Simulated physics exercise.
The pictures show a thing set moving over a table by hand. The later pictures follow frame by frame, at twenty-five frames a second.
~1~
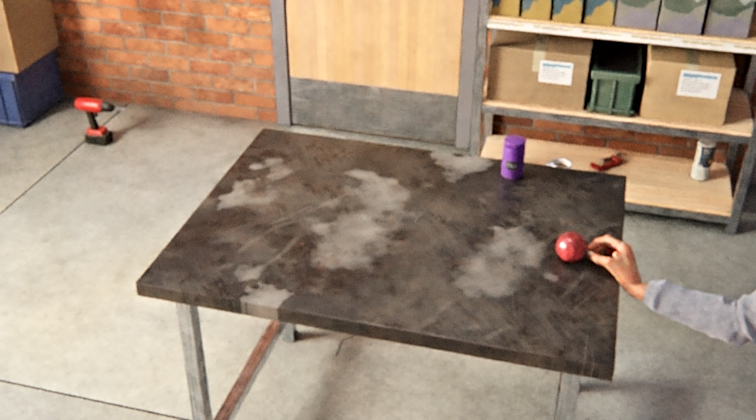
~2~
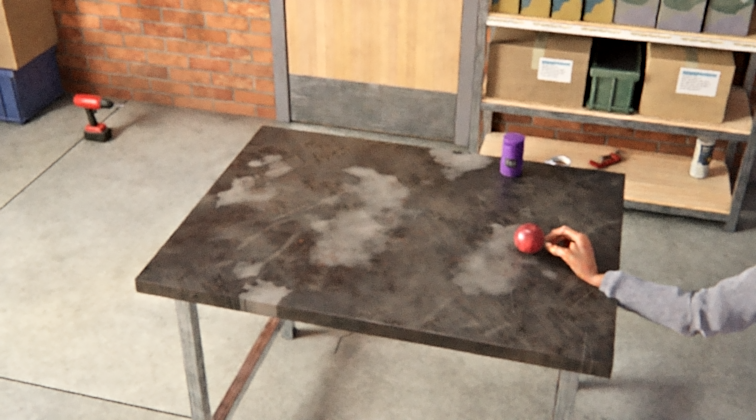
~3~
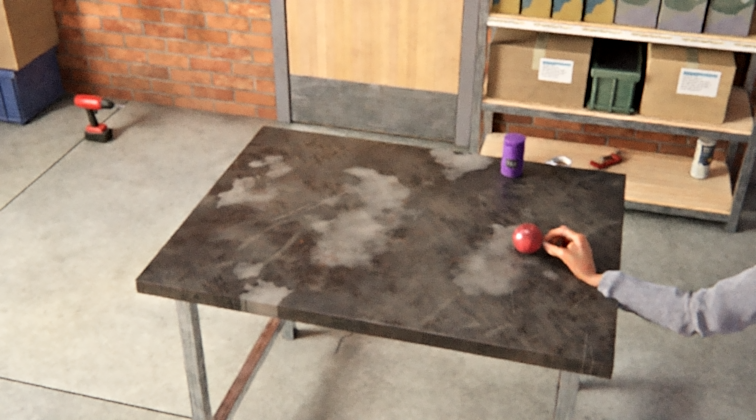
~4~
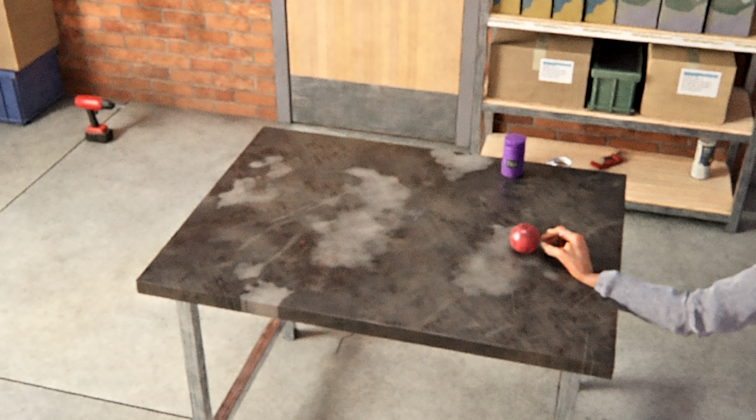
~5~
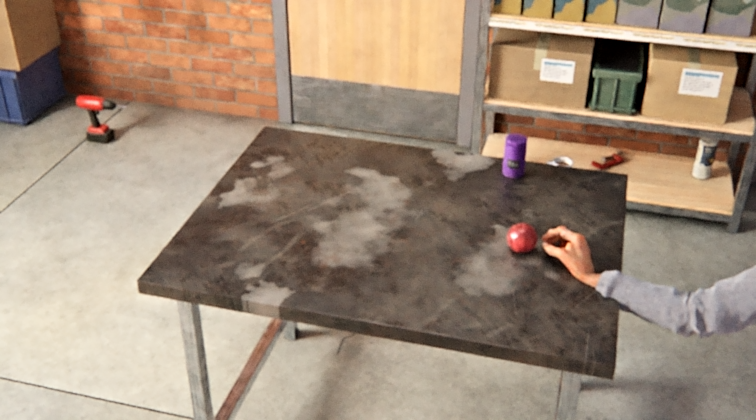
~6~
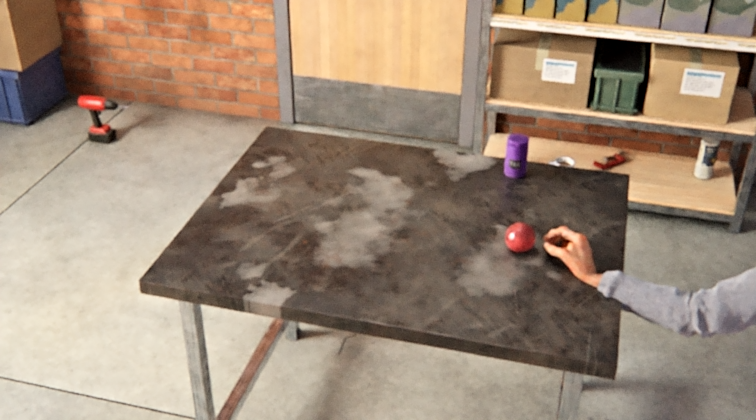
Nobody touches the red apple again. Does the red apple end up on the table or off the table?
The red apple remains on top.
Then, 0.30 s on from there, red apple shifted about its own width near (494, 234).
Then, 0.90 s on from there, red apple shifted well along near (453, 227).
Then, 1.70 s on from there, red apple shifted well along near (420, 222).
In the end, moved from the start, red apple. At the end, from the last picture's camera, red apple near (410, 221).
